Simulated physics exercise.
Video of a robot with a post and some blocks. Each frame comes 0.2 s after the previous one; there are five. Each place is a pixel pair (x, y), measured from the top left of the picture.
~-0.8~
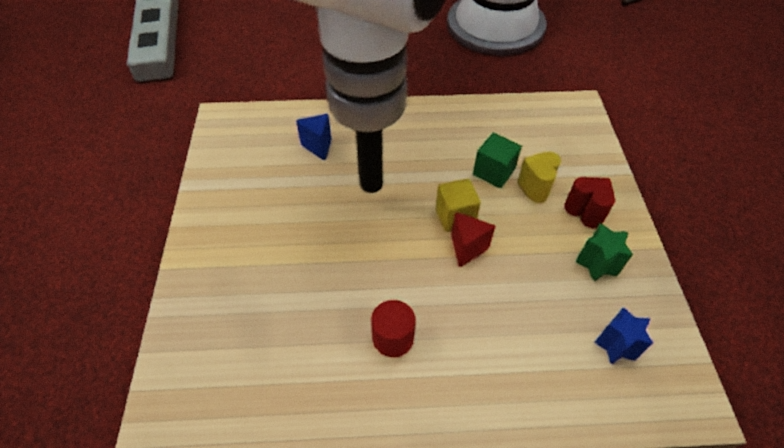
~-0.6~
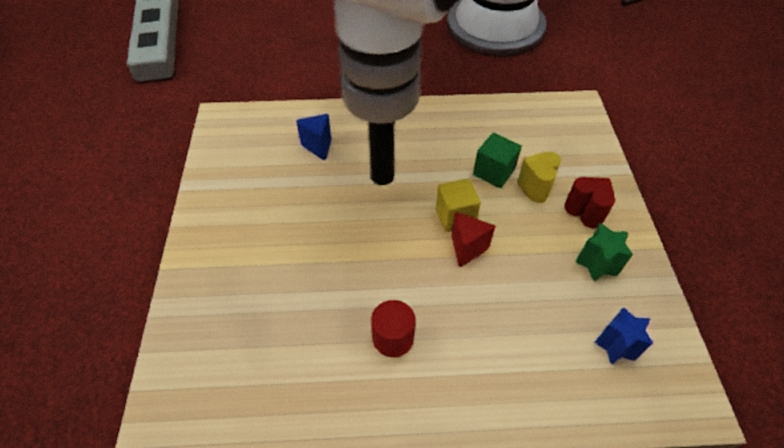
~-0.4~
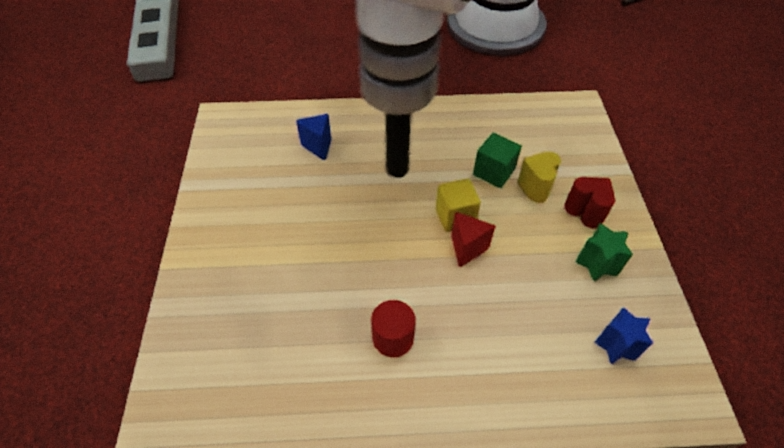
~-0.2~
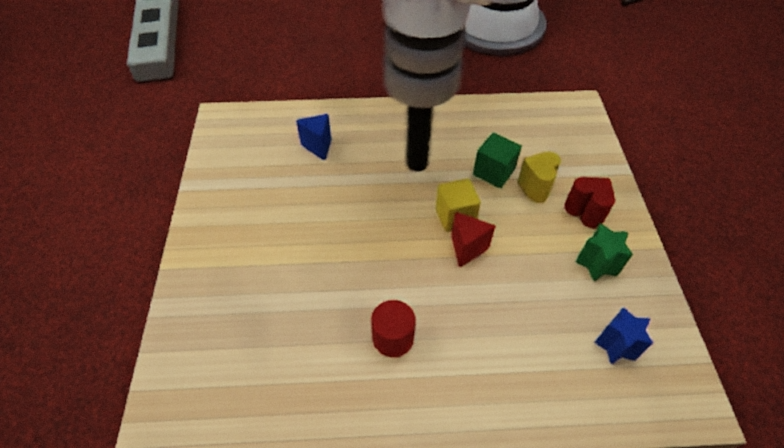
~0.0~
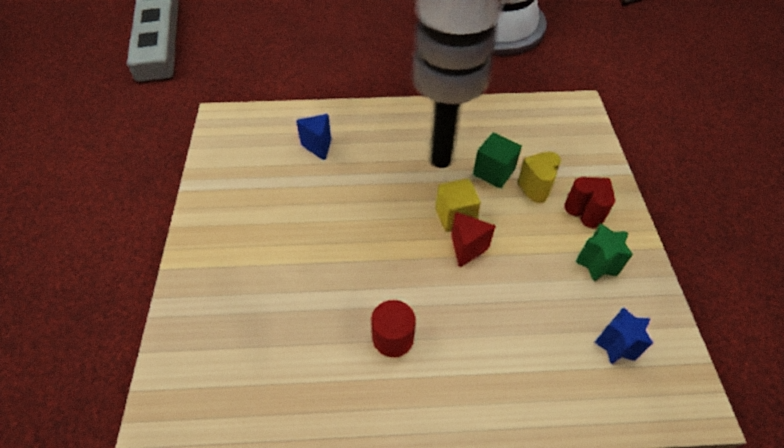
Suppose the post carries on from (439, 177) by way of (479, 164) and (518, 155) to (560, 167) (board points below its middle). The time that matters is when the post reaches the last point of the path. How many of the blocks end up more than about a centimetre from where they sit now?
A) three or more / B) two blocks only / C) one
My answer is option A.
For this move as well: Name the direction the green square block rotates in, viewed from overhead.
That block twists clockwise.
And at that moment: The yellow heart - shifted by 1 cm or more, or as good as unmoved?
Here's my answer: The yellow heart gets displaced.
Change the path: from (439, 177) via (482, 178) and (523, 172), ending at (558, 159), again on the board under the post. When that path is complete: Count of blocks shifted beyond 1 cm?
Most likely one.
The first path, step by step. One third of the way, post at (482, 148); green square block at (512, 149).
Two thirds of the way, post at (523, 139); green square block at (538, 150), turned 45° clockwise; yellow heart at (558, 172).
At the end, post at (567, 151); yellow square block not moved; green square block at (565, 163), turned 85° clockwise; yellow heart at (564, 189), turned 50° clockwise; red heart at (605, 200), turned 40° anticlockwise.
